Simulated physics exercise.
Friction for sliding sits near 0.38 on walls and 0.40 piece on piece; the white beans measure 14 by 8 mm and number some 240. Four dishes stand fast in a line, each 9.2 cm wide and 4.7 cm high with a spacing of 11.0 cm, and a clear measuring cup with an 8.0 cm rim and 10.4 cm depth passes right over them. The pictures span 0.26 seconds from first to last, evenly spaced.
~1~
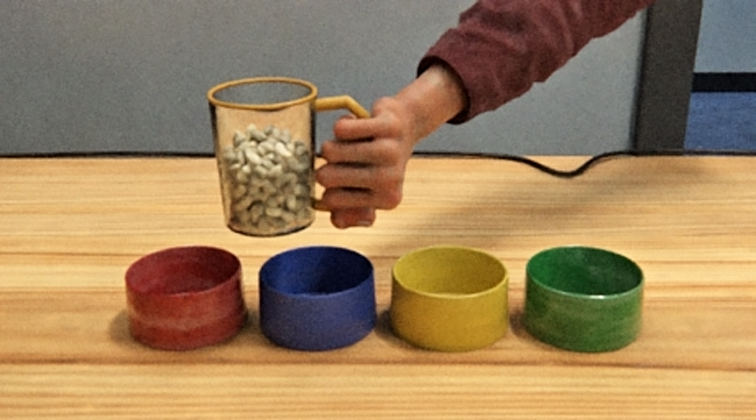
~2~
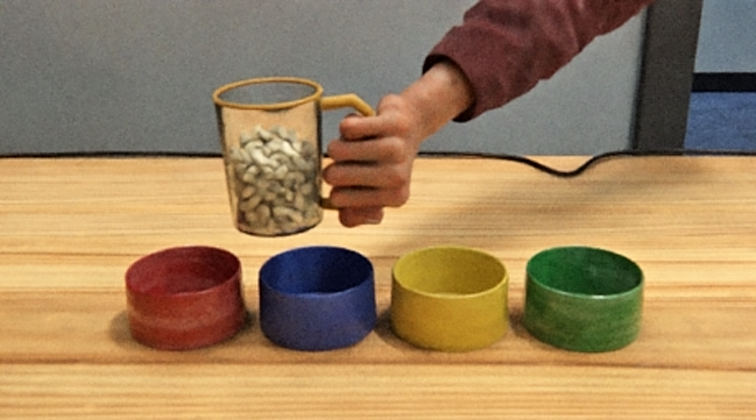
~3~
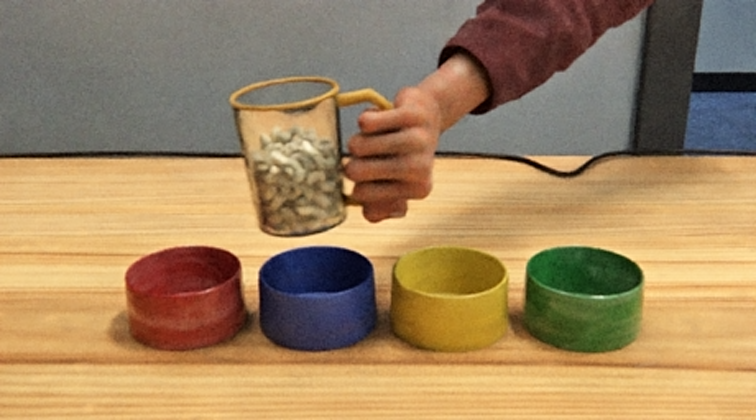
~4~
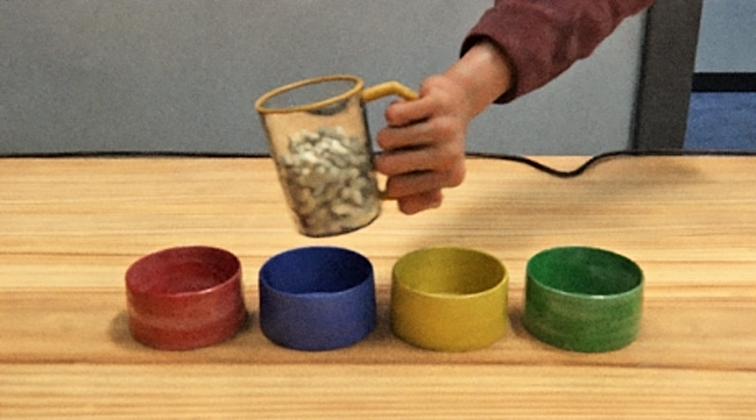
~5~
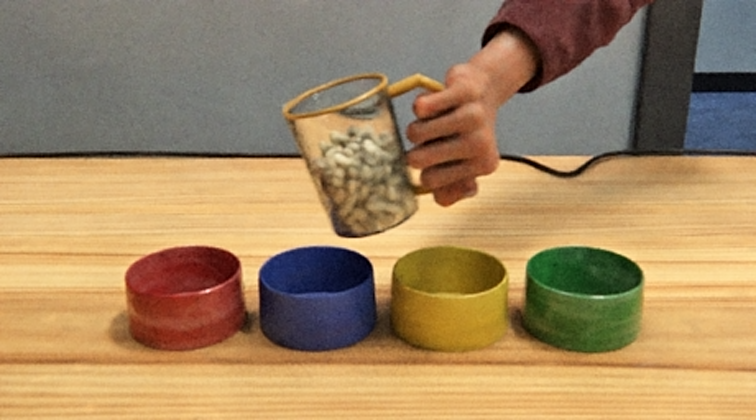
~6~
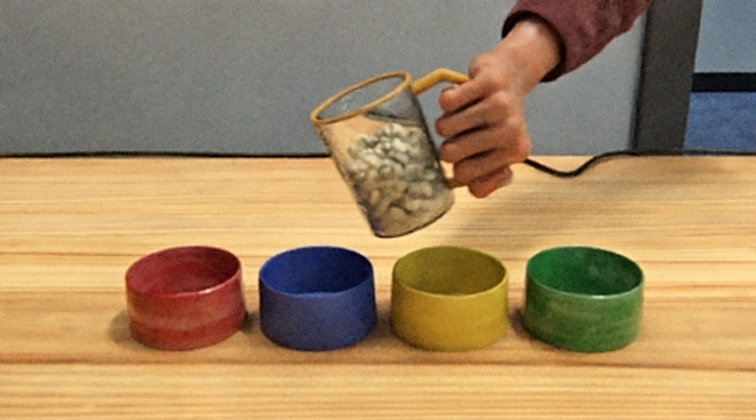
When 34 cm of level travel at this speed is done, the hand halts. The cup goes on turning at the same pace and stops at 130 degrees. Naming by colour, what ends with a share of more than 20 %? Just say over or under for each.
One by one: Red: It should take in a fifth at the most, blue: It should take in a fifth at the most, green: It should take in more than a fifth, yellow: It should take in a fifth at the most, counter: It should take in a fifth at the most.
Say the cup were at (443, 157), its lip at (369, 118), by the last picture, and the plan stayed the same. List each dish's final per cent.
In the end red holds 0, blue holds 0, green holds 90, yellow holds 0.
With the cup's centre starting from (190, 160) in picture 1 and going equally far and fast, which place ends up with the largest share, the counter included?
The biggest share goes to green.
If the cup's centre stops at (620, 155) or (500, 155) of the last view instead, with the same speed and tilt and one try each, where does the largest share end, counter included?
The largest share ends at green first and at yellow second.
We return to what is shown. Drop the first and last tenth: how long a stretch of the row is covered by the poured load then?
Roughly 6 cm of the row.
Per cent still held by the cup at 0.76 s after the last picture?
About 100 %.
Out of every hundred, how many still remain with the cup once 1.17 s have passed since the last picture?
I'd say close to 0 per cent.
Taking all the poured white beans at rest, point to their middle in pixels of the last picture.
Approximately (587, 296) in the last view.
Then, 0.46 s after the last picture, tilt 74 degrees; cup holds 100 %.
Then, 0.76 s after the last picture, tilt 108 degrees; cup holds 100 %.
Then, 1.17 s after the last picture, tilt 130 degrees; cup holds 0 %, green 95 %.
In the end, red 0 %, blue 0 %, green 95 %, yellow 0 %, counter 5 %.
